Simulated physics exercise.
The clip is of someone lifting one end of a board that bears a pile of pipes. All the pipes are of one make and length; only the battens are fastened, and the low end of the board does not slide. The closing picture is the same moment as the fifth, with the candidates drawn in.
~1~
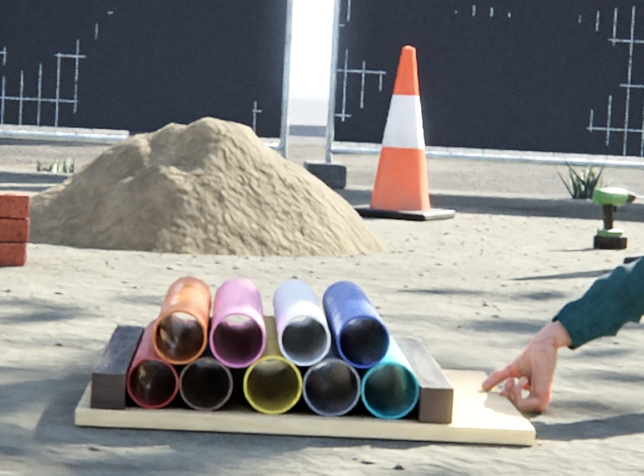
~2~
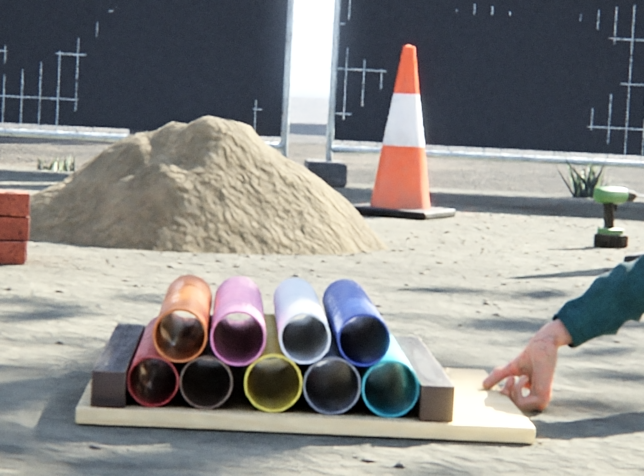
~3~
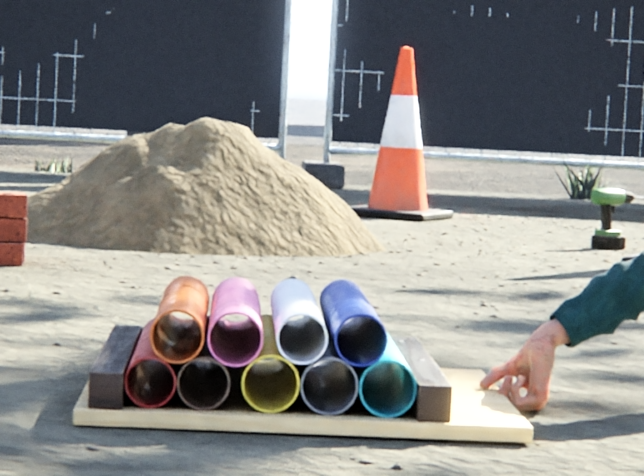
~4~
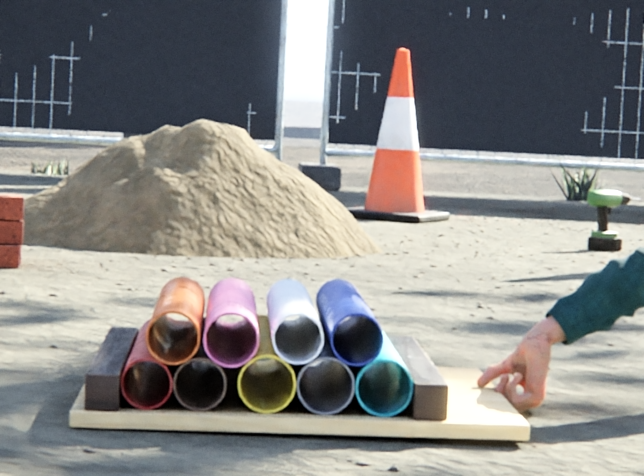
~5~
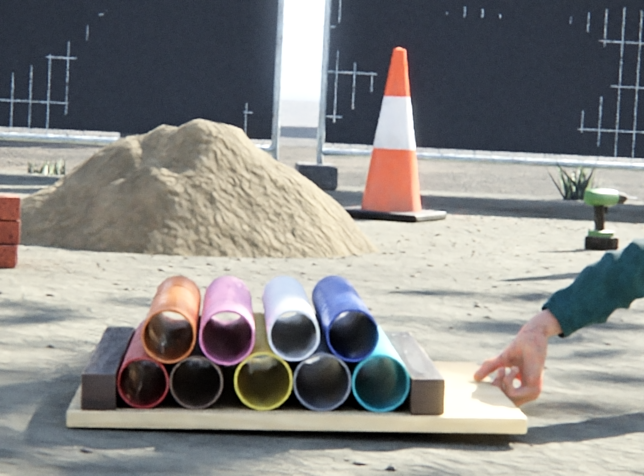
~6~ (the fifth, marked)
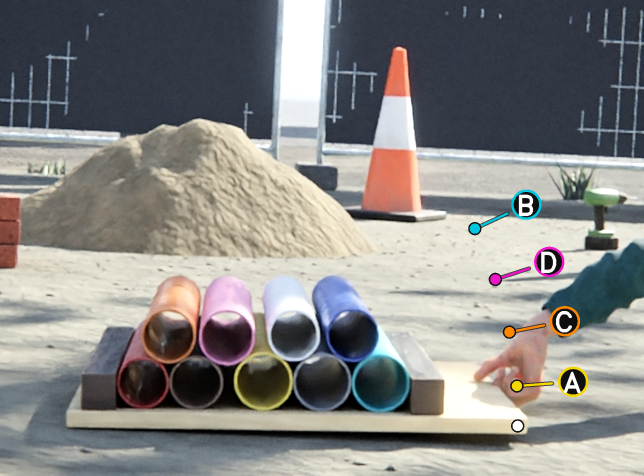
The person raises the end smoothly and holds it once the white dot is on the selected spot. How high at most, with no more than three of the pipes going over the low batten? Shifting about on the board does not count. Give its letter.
Up to B.
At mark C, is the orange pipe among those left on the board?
Yes, with C.
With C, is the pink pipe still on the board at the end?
Yes.
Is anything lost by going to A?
No, at A.
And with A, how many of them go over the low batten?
With A, none.
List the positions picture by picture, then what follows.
In the first picture, grey pipe (332, 388); turquoise pipe (390, 390); pink pipe (237, 340).
In the second picture, pink pipe (238, 338); blue pipe (364, 339).
In the third picture, board (299, 378); turquoise pipe (388, 389); red pipe (151, 382).
In the fourth picture, board (295, 378); red pipe (147, 383); brown pipe (200, 384).
In the fifth picture, board (292, 375); red pipe (143, 383); brown pipe (196, 382).
On the copy, A at (517, 386); B at (475, 229); C at (510, 332); D at (496, 279); the white dot at (518, 426).
On B. First, board at 16°.
Then, board at 28°.
Finally, board at 28°, two over the low batten (pink, orange).
By contrast, A none over the low batten; C none over the low batten; D none over the low batten.
